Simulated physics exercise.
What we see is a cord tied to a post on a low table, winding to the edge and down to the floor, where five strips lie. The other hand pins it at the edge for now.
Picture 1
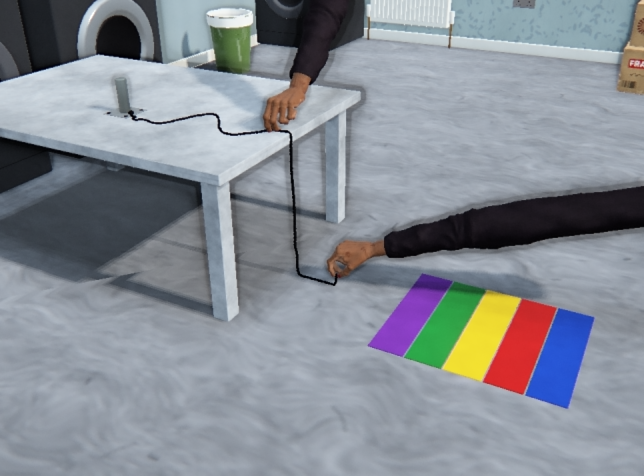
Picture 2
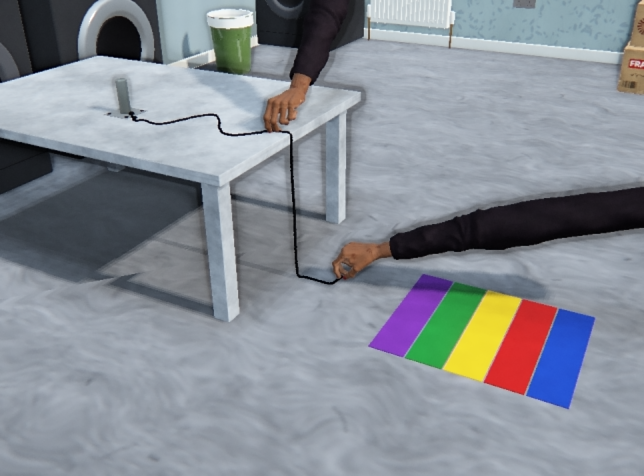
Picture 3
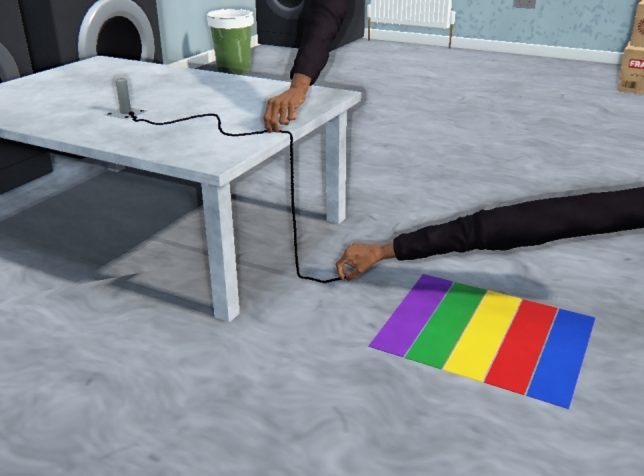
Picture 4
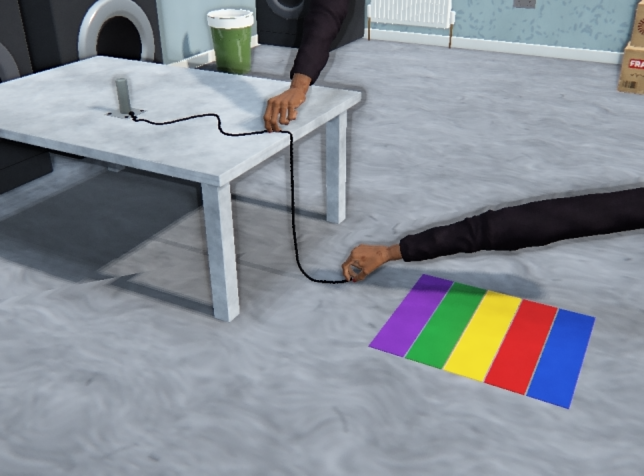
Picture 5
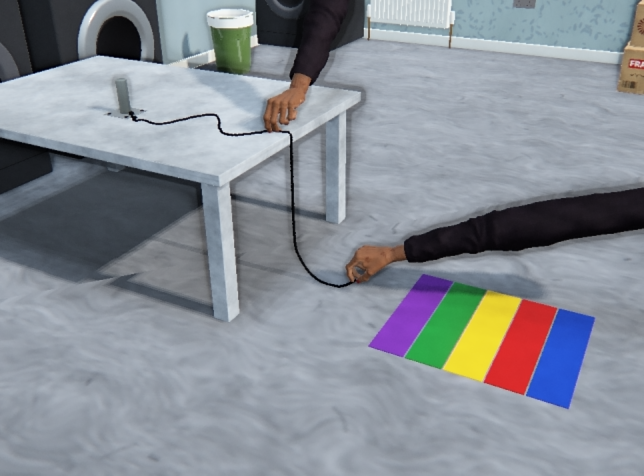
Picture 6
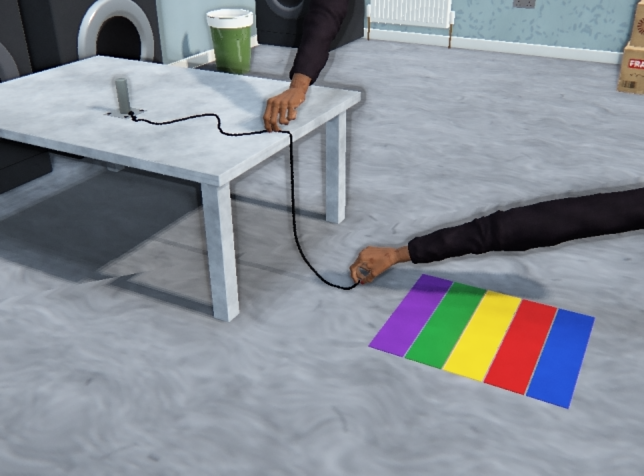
A hand near the floor slowly drew the end of a black cord a little to the right, toward the purple strip, while another hand pinned the cord at the table's edge.
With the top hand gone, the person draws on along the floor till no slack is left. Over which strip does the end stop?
Over red.
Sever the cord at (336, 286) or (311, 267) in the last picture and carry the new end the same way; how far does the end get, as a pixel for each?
Near (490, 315) and (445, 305).
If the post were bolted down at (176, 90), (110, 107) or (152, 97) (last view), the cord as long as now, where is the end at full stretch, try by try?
In that order: (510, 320), (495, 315) and (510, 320).
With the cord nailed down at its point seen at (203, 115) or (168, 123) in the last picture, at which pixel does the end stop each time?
Near (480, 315) and (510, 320).
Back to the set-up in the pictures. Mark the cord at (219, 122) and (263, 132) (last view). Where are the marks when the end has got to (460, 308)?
Near (257, 130) and (301, 180).
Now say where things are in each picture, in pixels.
End (337, 274); purple (395, 336); green (432, 347); yellow (470, 358); red (510, 371); blue (553, 383), in the first picture.
End (342, 276); cord through (141, 120) (201, 116) (222, 132) (288, 134) (294, 206) (297, 267), in the second picture.
End (346, 277), in the third picture.
End (352, 279); cord through (142, 120) (201, 116) (223, 133) (288, 134) (293, 205) (300, 267), in the fourth picture.
End (355, 280), in the fifth picture.
End (360, 281); cord through (141, 120) (201, 116) (222, 132) (288, 134) (293, 205) (310, 266), in the sixth picture.
A little later, end near (460, 308); over green.
Next, end near (504, 320); over yellow.
When it is tight, end near (530, 327); over red. The end stops over the red strip.
